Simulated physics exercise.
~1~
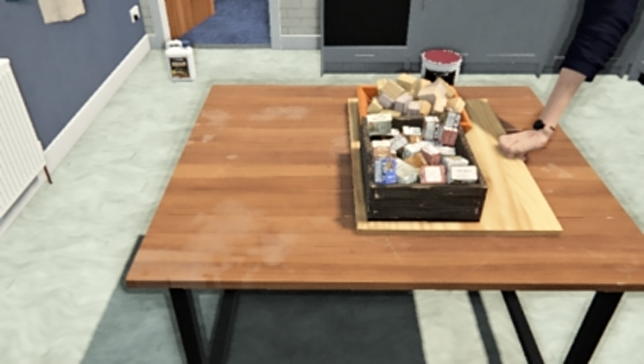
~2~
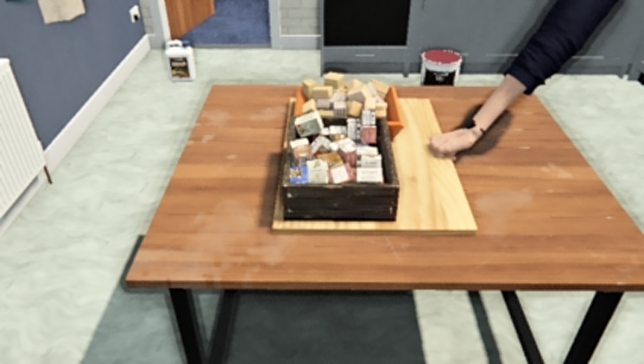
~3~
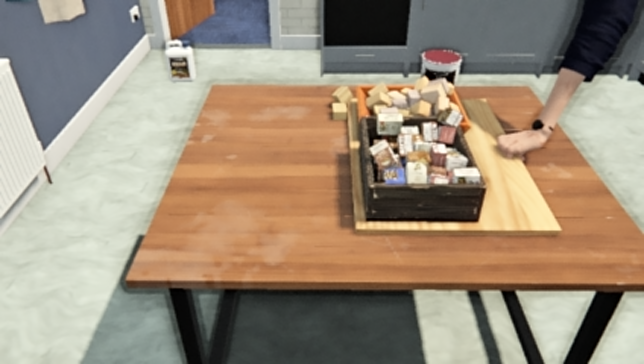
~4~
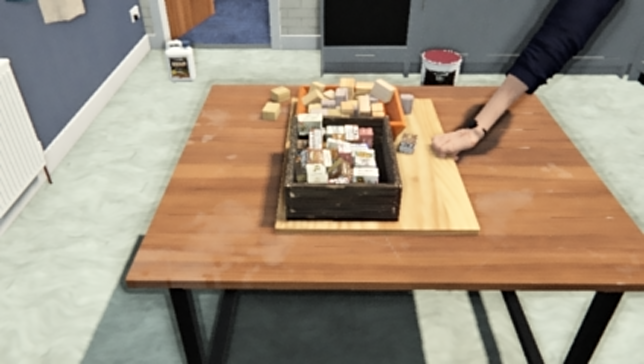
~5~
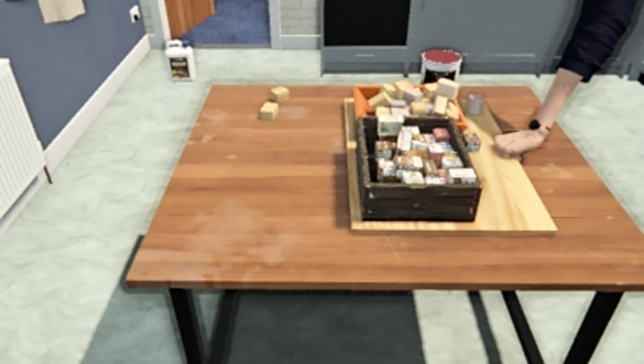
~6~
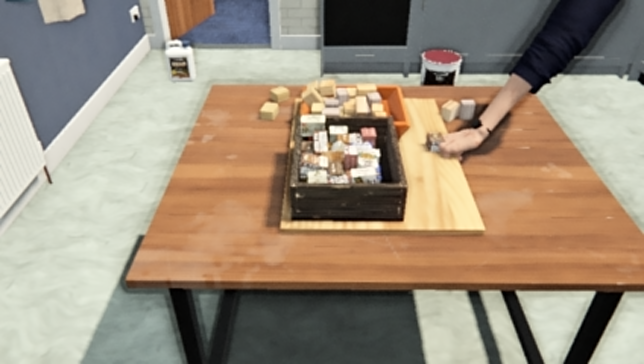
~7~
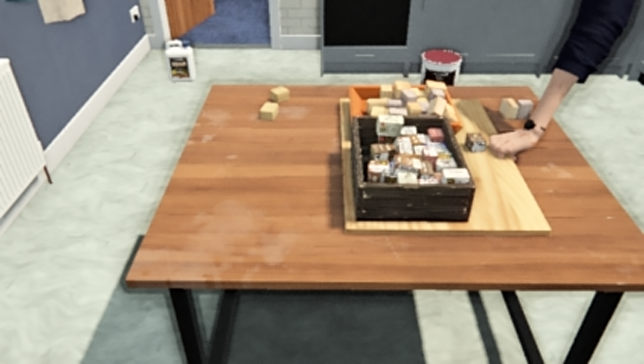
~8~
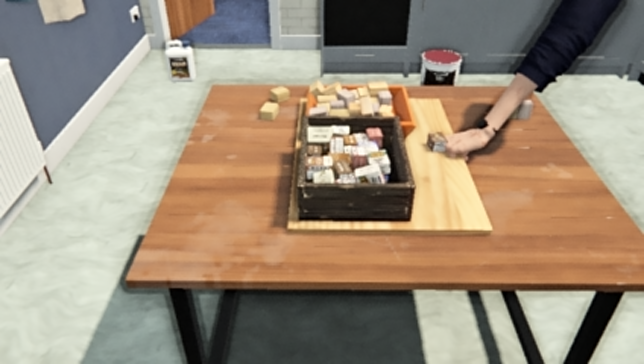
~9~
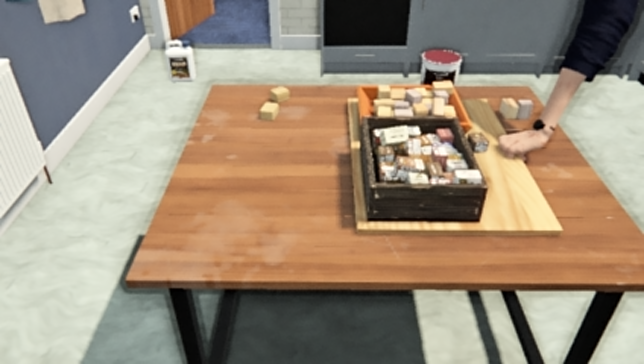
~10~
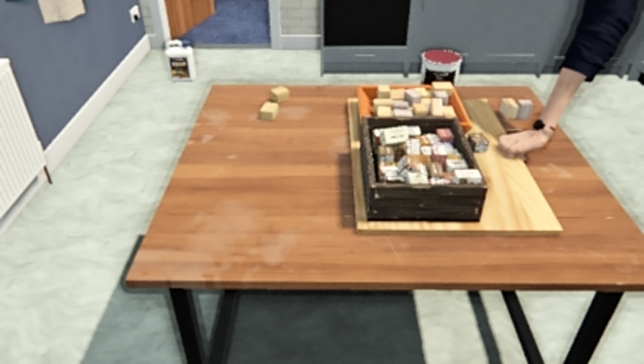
Black and orange crates of small blocks sliding left and right on a board by hand, a few spilling, most staying inside.
